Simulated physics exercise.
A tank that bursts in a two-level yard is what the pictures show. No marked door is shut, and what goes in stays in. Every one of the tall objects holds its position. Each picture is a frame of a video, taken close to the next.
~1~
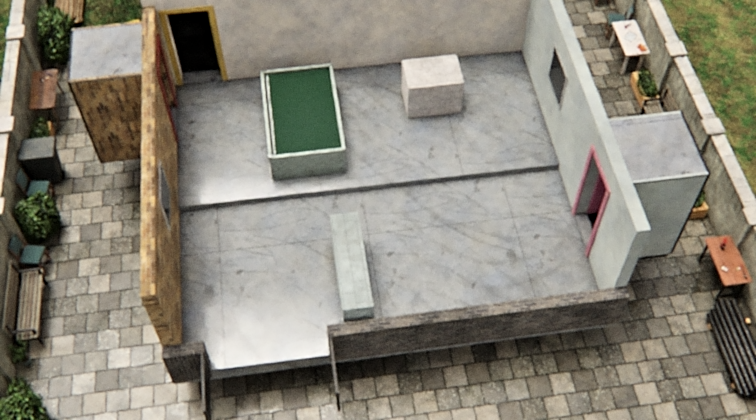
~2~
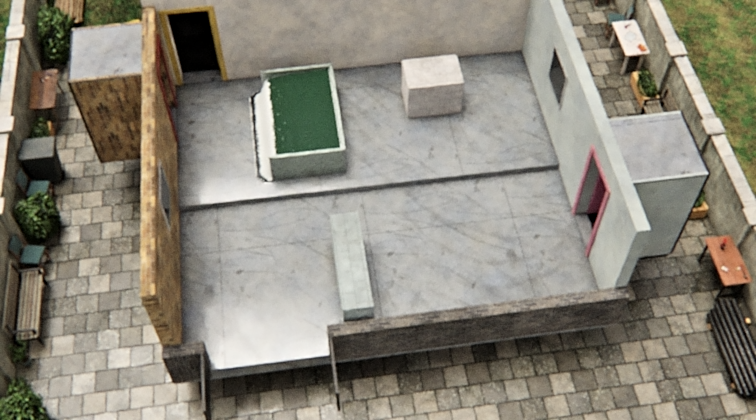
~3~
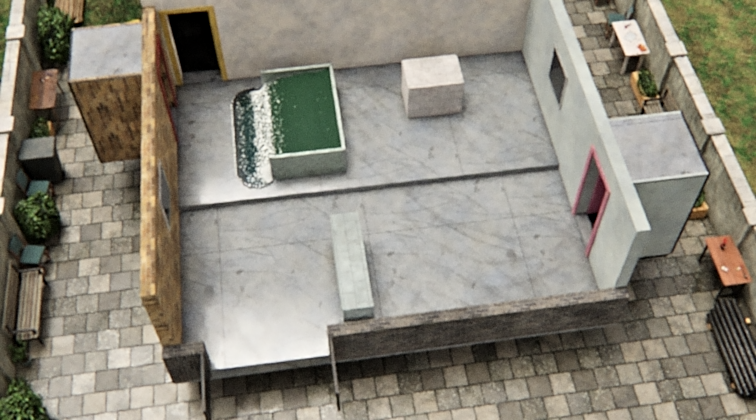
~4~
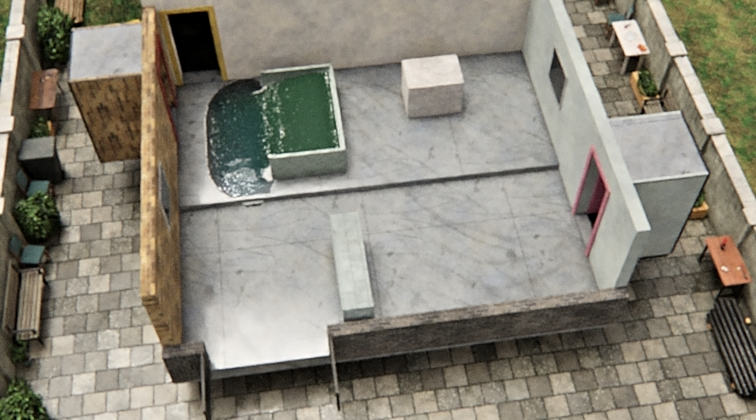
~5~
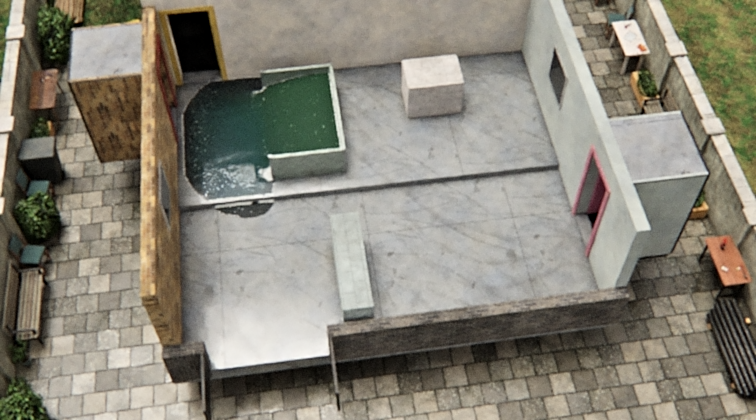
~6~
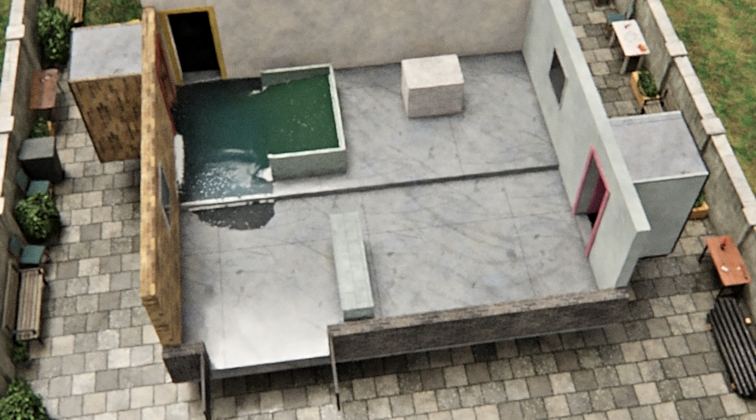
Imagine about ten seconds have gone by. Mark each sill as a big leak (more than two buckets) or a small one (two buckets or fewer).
Red door: Big; pink door: Small; yellow door: Big.
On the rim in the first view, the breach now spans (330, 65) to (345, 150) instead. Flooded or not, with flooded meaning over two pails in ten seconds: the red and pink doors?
Red: Below, pink: Above.
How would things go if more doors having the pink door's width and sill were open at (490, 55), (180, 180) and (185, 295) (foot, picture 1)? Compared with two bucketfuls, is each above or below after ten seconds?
First falls short, then tops the limit, then falls short.
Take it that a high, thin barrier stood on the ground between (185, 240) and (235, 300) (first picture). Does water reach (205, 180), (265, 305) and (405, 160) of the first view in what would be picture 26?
Reading the points as listed, I get deluged, then deluged, then left untouched.
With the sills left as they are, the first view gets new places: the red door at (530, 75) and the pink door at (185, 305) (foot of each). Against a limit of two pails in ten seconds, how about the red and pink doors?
Result - the red door exceeds the limit while the pink door stays within limits.
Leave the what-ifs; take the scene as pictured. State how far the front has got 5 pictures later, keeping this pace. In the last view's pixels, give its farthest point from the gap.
Somewhere close to (181, 263).
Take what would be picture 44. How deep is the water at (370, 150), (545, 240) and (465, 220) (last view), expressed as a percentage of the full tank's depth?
The three come to some 0, 0 and 0 per cent respectively.
A moment on, water covers 15 % of the floor; the red door far over two buckets in, the pink door not reached, the yellow door under two buckets in.
Next, water covers 20 % of the floor; the red door far over two buckets in, the pink door not reached, the yellow door over two buckets in.
Then, water covers 35 % of the floor; the red door far over two buckets in, the pink door not reached, the yellow door over two buckets in.
Later, water covers 45 % of the floor; the red door far over two buckets in, the pink door not reached, the yellow door far over two buckets in.
In the end, water covers 50 % of the floor; the red door far over two buckets in, the pink door not reached, the yellow door far over two buckets in.
